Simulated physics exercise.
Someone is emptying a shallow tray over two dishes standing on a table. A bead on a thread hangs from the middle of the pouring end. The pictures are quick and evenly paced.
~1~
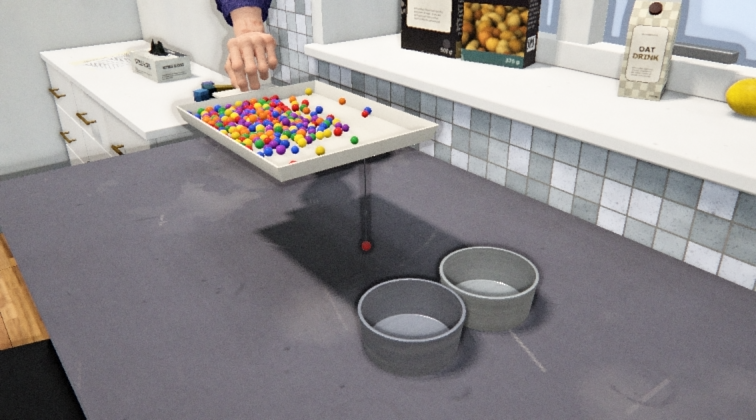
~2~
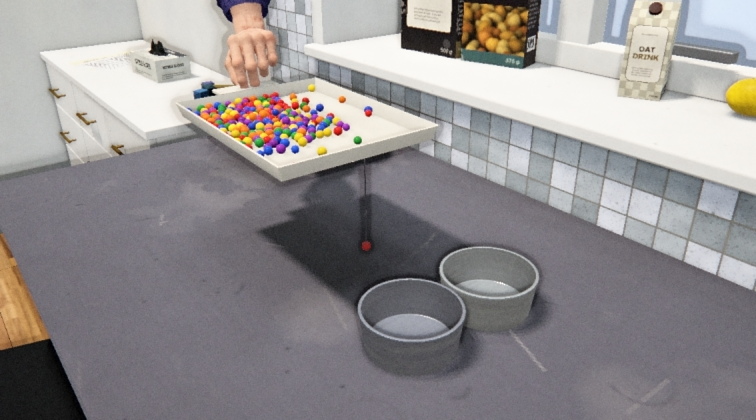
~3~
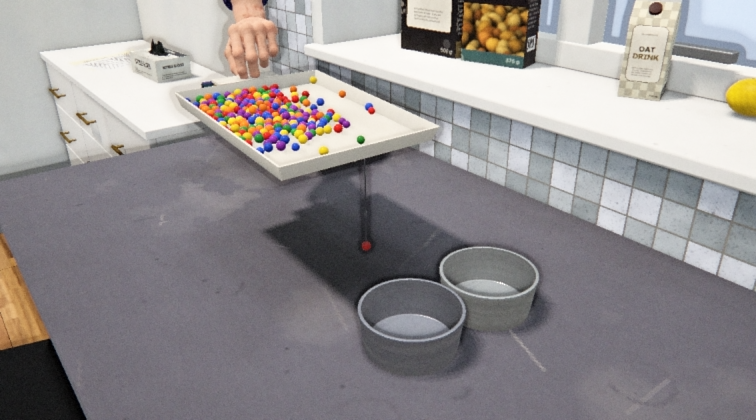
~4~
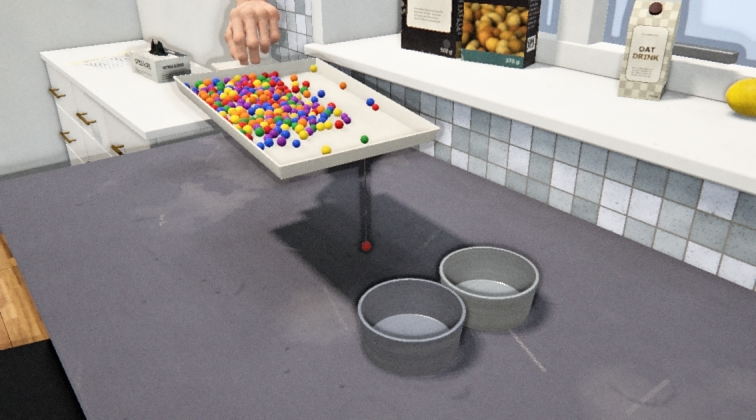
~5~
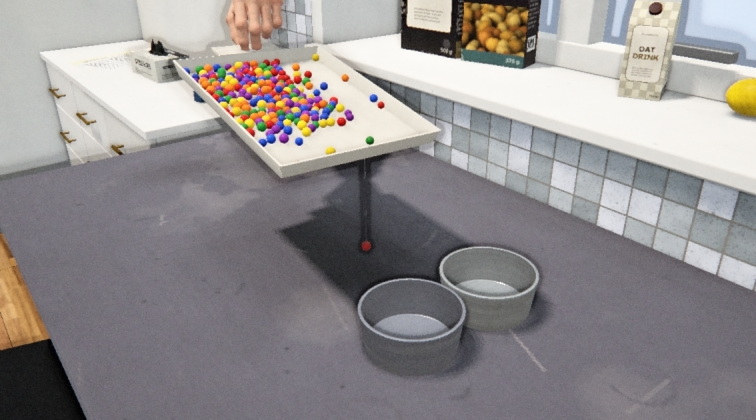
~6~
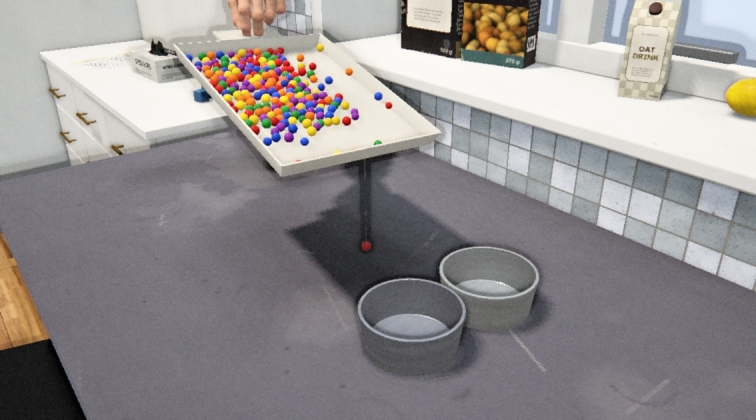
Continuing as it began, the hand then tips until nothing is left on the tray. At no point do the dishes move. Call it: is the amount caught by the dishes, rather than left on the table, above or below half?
Below half.
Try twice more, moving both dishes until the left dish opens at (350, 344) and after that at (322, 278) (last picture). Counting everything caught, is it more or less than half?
At place one the minor share; at place two the minor share.
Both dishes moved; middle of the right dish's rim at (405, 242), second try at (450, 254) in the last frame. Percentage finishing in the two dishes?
About 30 per cent, then about 90 per cent.
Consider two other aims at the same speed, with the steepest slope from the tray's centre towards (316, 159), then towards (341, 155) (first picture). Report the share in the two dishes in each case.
First case about 10 percent; second case about 10 percent.
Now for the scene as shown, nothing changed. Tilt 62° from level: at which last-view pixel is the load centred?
Roughly at (397, 154).
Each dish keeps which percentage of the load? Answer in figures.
Left dish keeps 0 %, right dish keeps 10 %.
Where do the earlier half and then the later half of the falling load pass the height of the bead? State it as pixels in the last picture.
First around (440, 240), afterwards around (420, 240).
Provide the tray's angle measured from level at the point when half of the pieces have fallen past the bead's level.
Angle: Approx. 80 degrees.
Just after the last frame, tray tipped steeply; roughly half on the tray; just a few in the left dish; just a few in the right dish; roughly a quarter outside both; roughly a quarter in the air.
A moment on, tray tipped past a quarter turn; about a tenth in the left dish; about a tenth in the right dish; the larger part outside both; about a tenth in the air.
Further on, tray tipped past a quarter turn; about a tenth in the left dish; about a tenth in the right dish; almost all outside both.
When it is over, tray tipped past a quarter turn; about a tenth in the left dish; about a tenth in the right dish; almost all outside both.
